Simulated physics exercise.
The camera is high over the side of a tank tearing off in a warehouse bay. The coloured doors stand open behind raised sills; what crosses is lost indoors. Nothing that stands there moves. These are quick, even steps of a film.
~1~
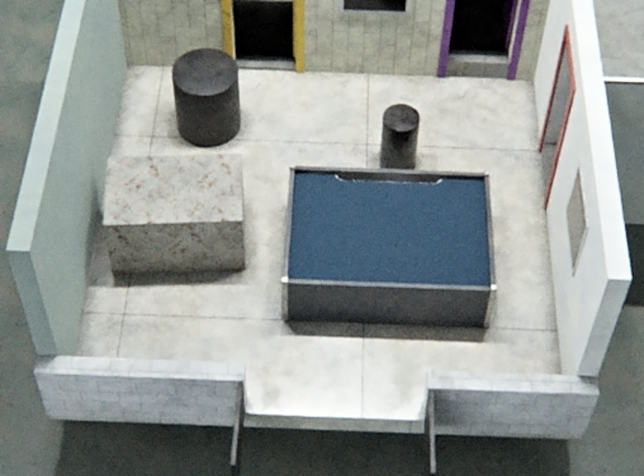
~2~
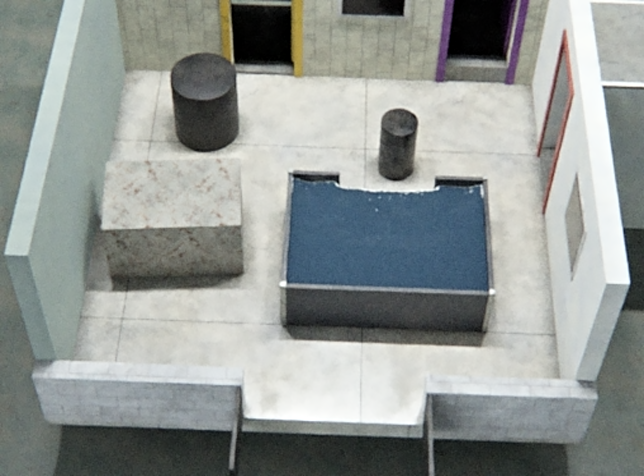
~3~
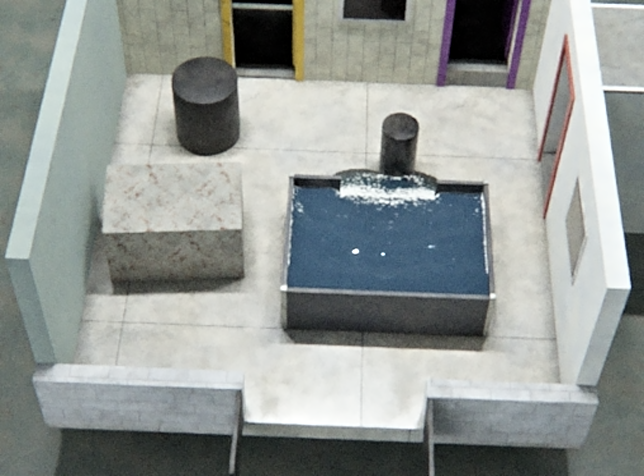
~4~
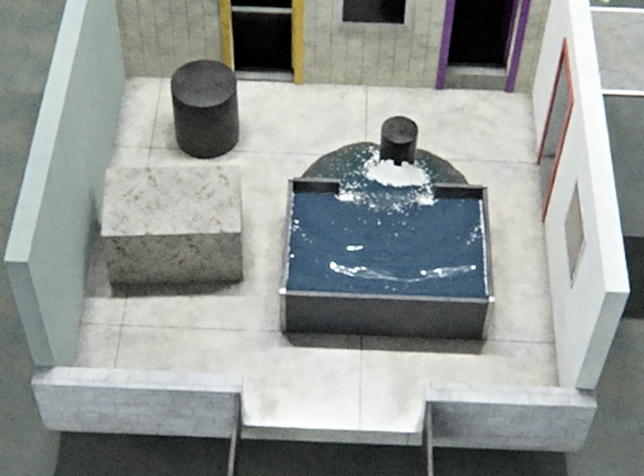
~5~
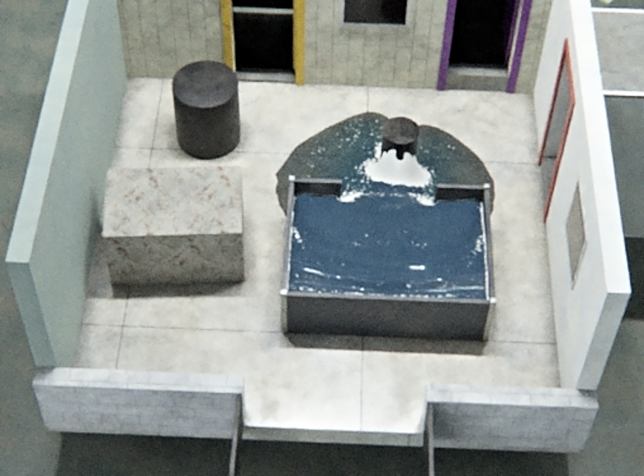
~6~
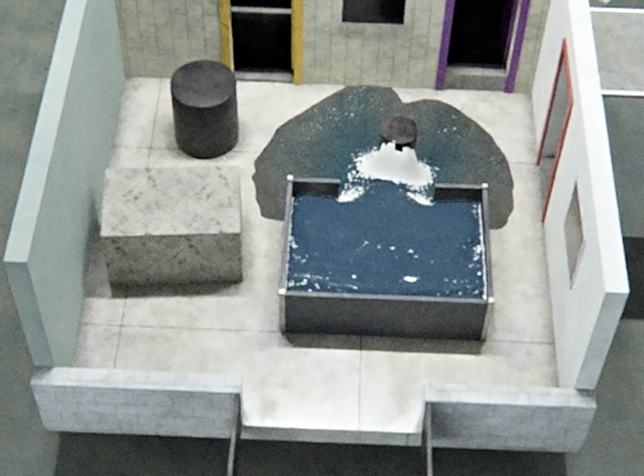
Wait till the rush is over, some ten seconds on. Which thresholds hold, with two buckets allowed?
In the end: The yellow door floods; the purple door holds within the limit; the red door holds within the limit.
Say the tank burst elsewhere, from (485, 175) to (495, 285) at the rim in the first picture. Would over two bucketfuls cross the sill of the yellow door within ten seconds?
My reading: The yellow door goes over.
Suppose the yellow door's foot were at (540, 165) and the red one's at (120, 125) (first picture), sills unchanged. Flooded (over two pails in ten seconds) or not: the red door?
Then: Red door takes less.
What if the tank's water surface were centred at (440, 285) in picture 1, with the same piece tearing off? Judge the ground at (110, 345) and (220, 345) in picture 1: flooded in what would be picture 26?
As listed: Clear, not flooded.
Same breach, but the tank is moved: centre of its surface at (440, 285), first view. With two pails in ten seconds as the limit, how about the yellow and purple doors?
Then: The yellow one floods, the purple one goes over.
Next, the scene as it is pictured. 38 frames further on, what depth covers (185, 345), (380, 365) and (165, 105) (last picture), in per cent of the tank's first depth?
Roughly 0, 2 and 20 per cent, in turn.
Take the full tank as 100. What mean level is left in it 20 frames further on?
Near 38 in a hundred.
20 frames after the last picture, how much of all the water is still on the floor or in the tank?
About 94 per cent.
A moment on, water covers 35 % of the floor; the yellow door under two buckets in, the purple door wet at the sill, nothing in, the red door wet at the sill, nothing in.
Next, water covers 50 % of the floor; the yellow door over two buckets in, the purple door wet at the sill, nothing in, the red door under two buckets in.
Then, water covers 60 % of the floor; the yellow door far over two buckets in, the purple door wet at the sill, nothing in, the red door under two buckets in.
Later, water covers 80 % of the floor; the yellow door far over two buckets in, the purple door wet at the sill, nothing in, the red door under two buckets in.
In the end, water covers 95 % of the floor; the yellow door far over two buckets in, the purple door wet at the sill, nothing in, the red door under two buckets in.
